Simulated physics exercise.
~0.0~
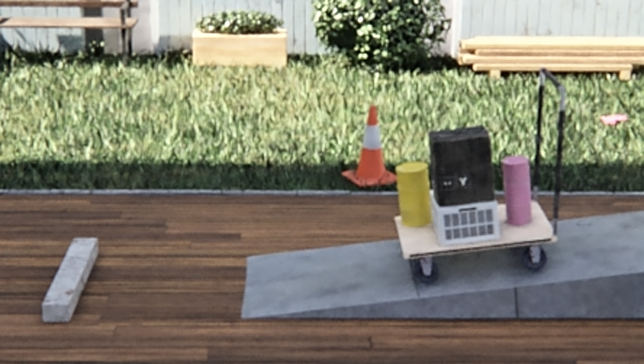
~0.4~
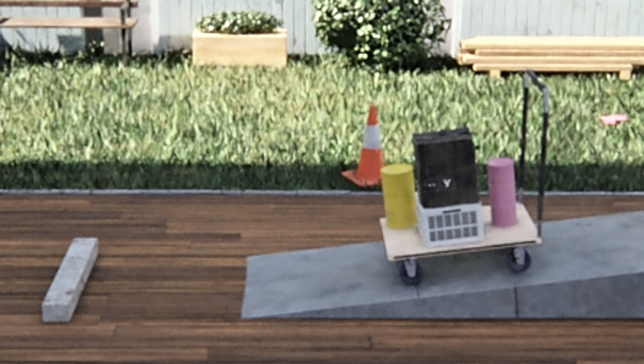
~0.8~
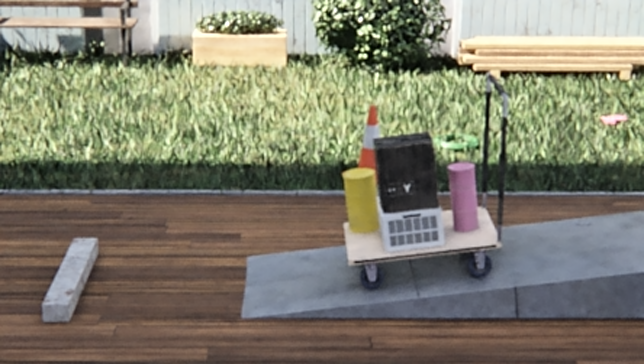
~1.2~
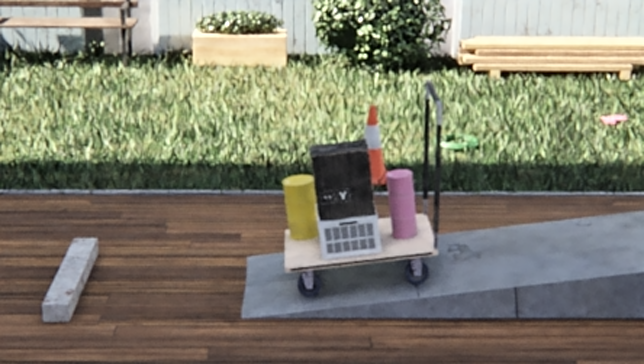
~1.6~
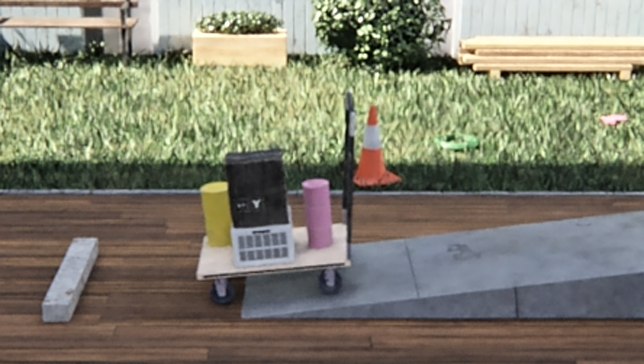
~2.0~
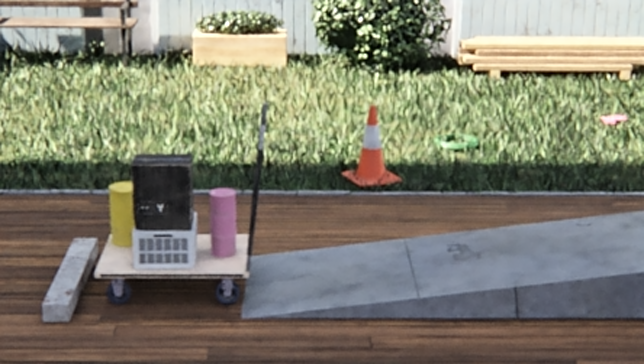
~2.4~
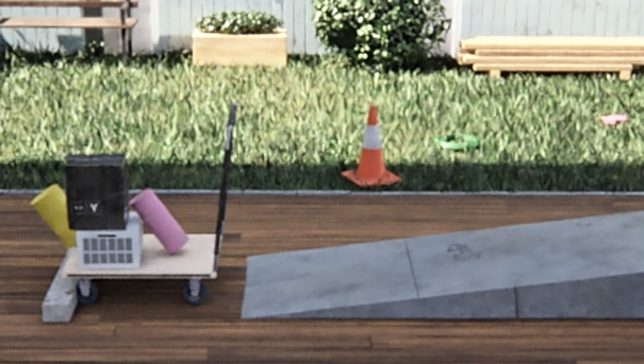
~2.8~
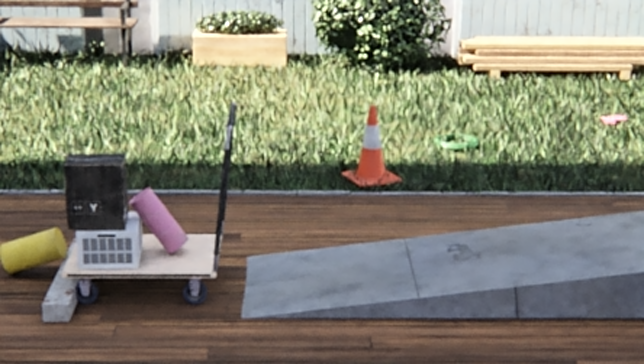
The footage shows a trolley carrying a black box on a white crate between yellow and pink canisters, rolling left down a ramp and across decking to a kerb, where it stops, the yellow canister toppling off the front while the pink one ends leaning against the crate.
